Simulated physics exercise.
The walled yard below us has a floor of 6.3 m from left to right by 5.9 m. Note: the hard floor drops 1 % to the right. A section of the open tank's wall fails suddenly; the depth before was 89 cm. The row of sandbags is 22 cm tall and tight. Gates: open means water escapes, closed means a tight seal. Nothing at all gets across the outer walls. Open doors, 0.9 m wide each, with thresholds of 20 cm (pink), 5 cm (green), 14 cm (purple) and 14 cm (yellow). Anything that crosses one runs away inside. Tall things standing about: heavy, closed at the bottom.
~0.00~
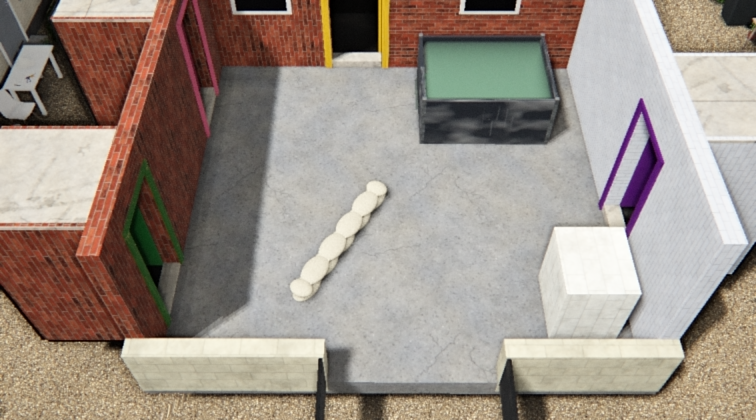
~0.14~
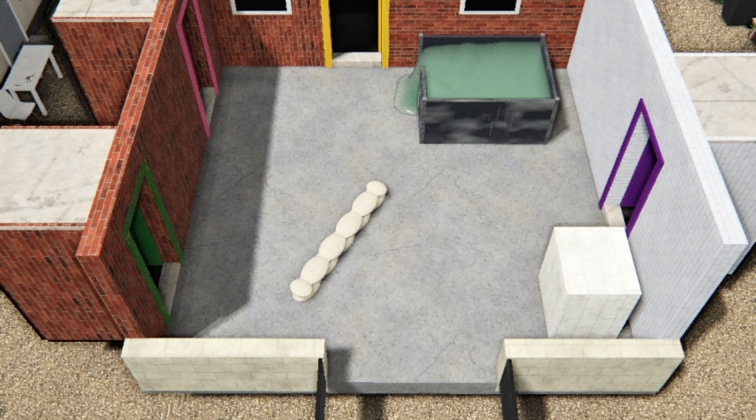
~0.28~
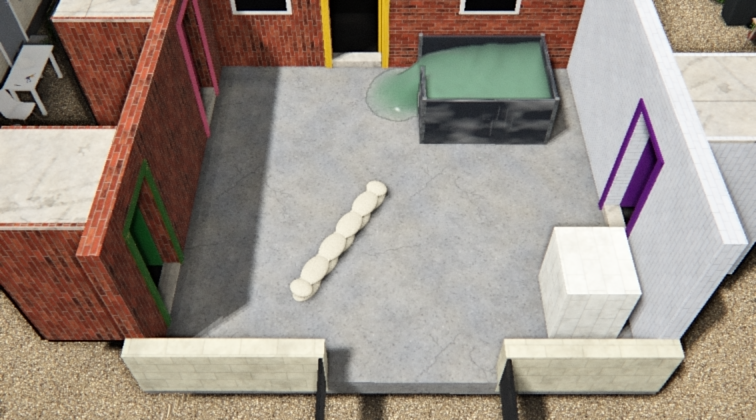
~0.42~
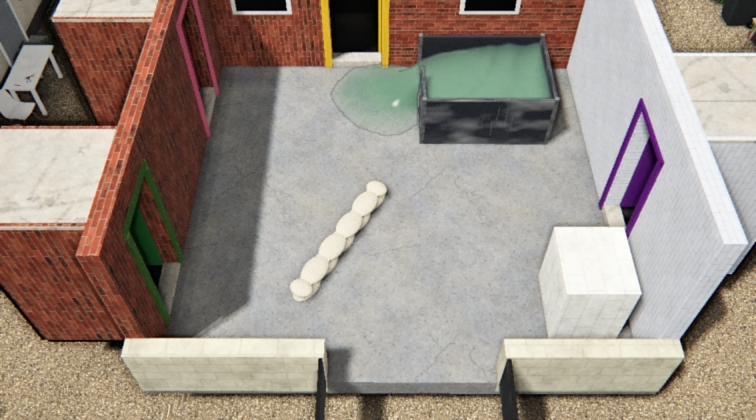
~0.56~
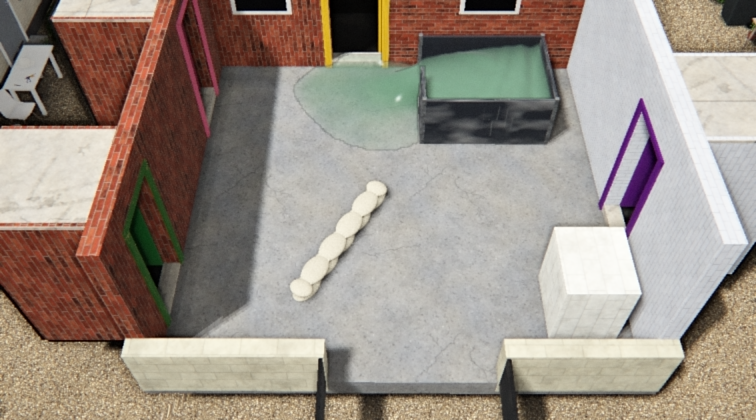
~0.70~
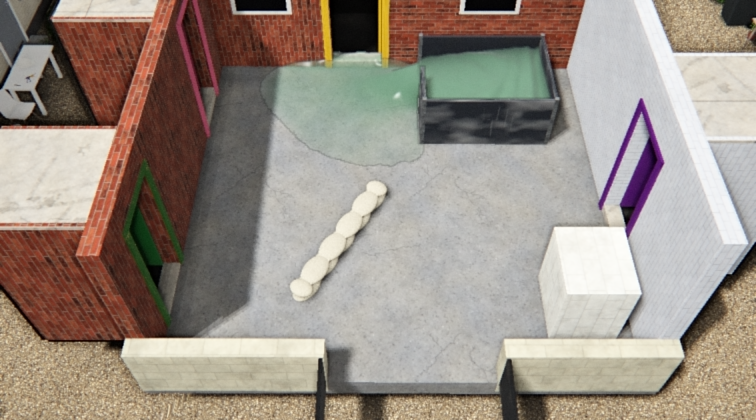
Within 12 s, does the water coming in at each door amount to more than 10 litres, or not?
At the pink door: More than 10 litres. At the green door: More than 10 litres. At the purple door: Not more than 10 litres. At the yellow door: More than 10 litres.
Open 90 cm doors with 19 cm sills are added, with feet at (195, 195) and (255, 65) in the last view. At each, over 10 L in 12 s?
First door short of the limit, second door beyond the limit.
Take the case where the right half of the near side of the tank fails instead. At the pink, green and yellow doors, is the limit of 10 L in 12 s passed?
Then pink does not exceed it, green exceeds it, yellow does not exceed it.
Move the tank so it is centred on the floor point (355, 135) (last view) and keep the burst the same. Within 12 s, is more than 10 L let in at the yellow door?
Yellow: Within limit.
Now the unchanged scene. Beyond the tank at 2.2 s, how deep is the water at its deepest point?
Roughly 43 cm.
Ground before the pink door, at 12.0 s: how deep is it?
Roughly 5.0 cm.
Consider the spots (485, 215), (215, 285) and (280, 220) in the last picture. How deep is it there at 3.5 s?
Depths: About 0, 7 and 7 centimetres.
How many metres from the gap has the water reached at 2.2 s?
Roughly 5.0 metres out.
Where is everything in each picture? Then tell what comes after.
In the first picture, the open tank at (485, 70) is whole and still, 89 cm deep.
In the second picture, water pours out at (422, 79) and has run 0.5 m, to (404, 79); typically 11 cm deep outside, 89 cm at the open tank's back.
In the third picture, water pours out at (422, 82) and has run 0.9 m, to (371, 101); typically 12 cm deep outside, 89 cm at the open tank's back.
In the fourth picture, the front is at (337, 90), 1.5 m from the gap at (422, 83); 1.9 m2 of floor is under water; 88 cm left at the back of the open tank.
In the fifth picture, the front is at (300, 85), 2.2 m from the gap at (422, 83); 3.6 m2 of floor is under water; 81 cm left at the back of the open tank.
In the sixth picture, water pours out at (422, 83) and has run 2.8 m, to (267, 80); typically 5 cm deep outside, 75 cm at the open tank's back.
After 1.4 s water covers 30 % of the floor and is deepest (46 cm) near (222, 71); pink door 26 cm at the sill, 0 L in, green door not reached, purple door not reached, yellow door 25 cm at the sill, 35 L in.
After 2.2 s water covers 35 % of the floor and is deepest (43 cm) near (230, 84); pink door 34 cm at the sill, 29 L in, green door not reached, purple door not reached, yellow door 20 cm at the sill, 77 L in.
After 3.5 s water covers 45 % of the floor and is deepest (26 cm) near (271, 78); pink door 24 cm at the sill, 78 L in, green door 8 cm at the sill, 1 L in, purple door not reached, yellow door 17 cm at the sill, 98 L in.
After 7.0 s water covers 85 % of the floor and is deepest (17 cm) near (243, 271); pink door 11 cm at the sill, 89 L in, green door 14 cm at the sill, 56 L in, purple door 1 cm at the sill, 0 L in, yellow door 9 cm at the sill, 105 L in.
After 12.0 s water covers 90 % of the floor and is deepest (12 cm) near (554, 93); pink door 5 cm at the sill, 89 L in, green door 8 cm at the sill, 166 L in, purple door 7 cm at the sill, 0 L in, yellow door 7 cm at the sill, 105 L in.
